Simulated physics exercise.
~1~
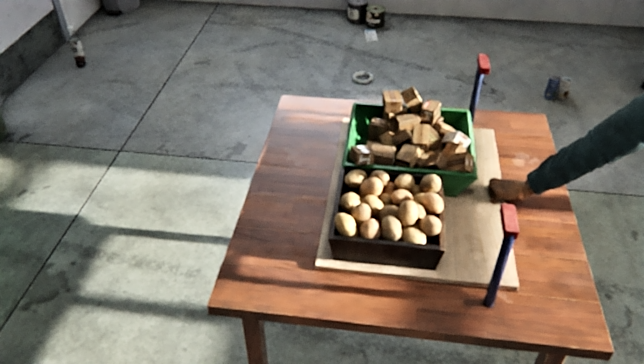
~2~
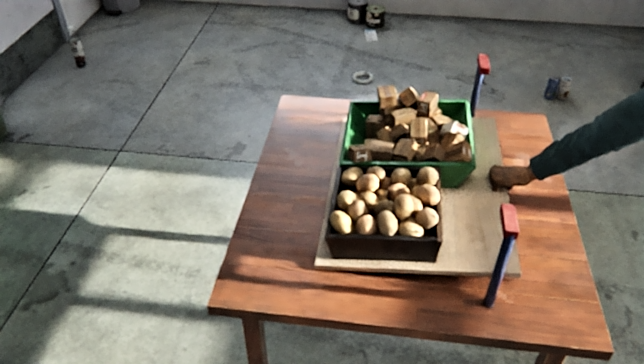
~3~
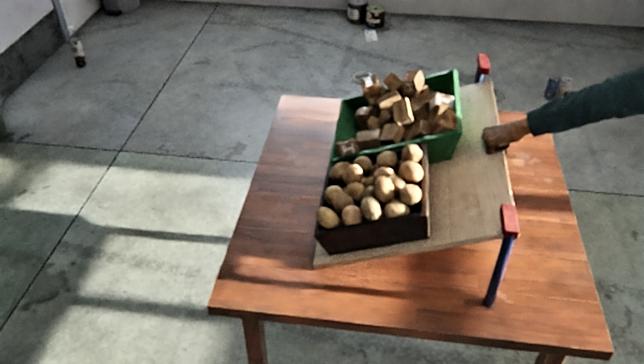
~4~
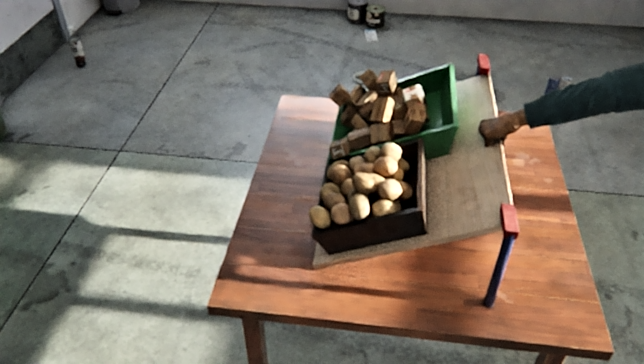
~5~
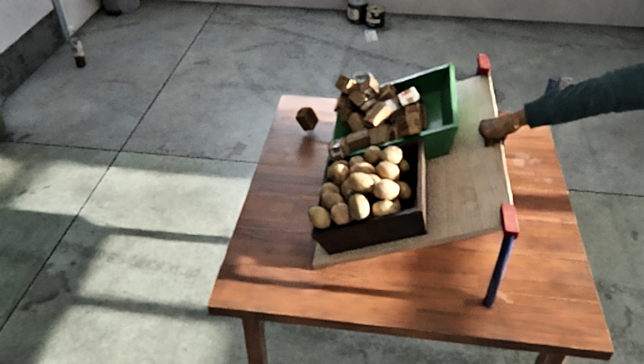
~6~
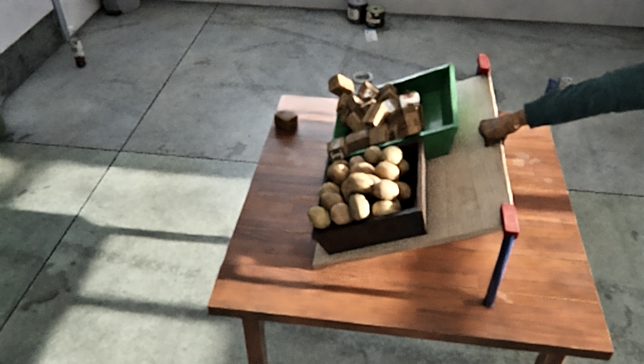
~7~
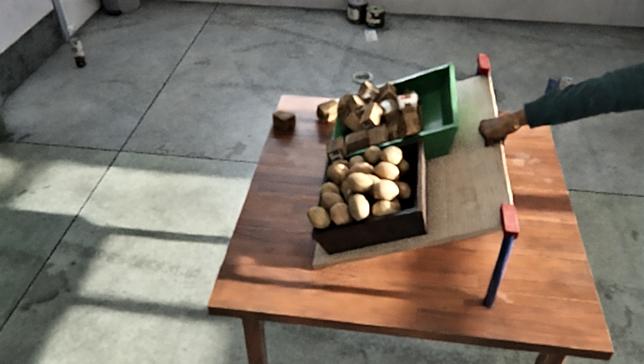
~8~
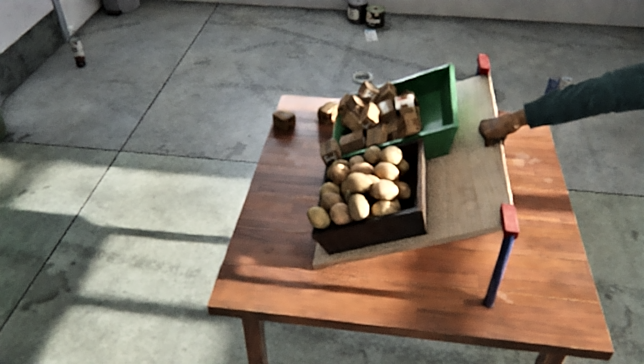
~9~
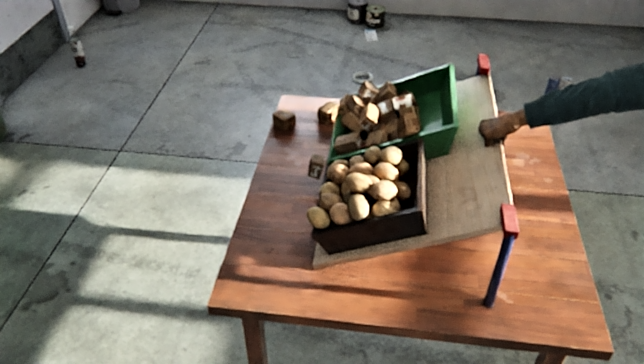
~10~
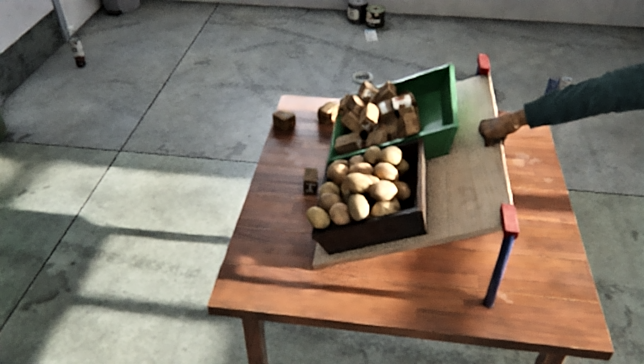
A hand tilts a board with two containers, and three blocks tumble from the green one.
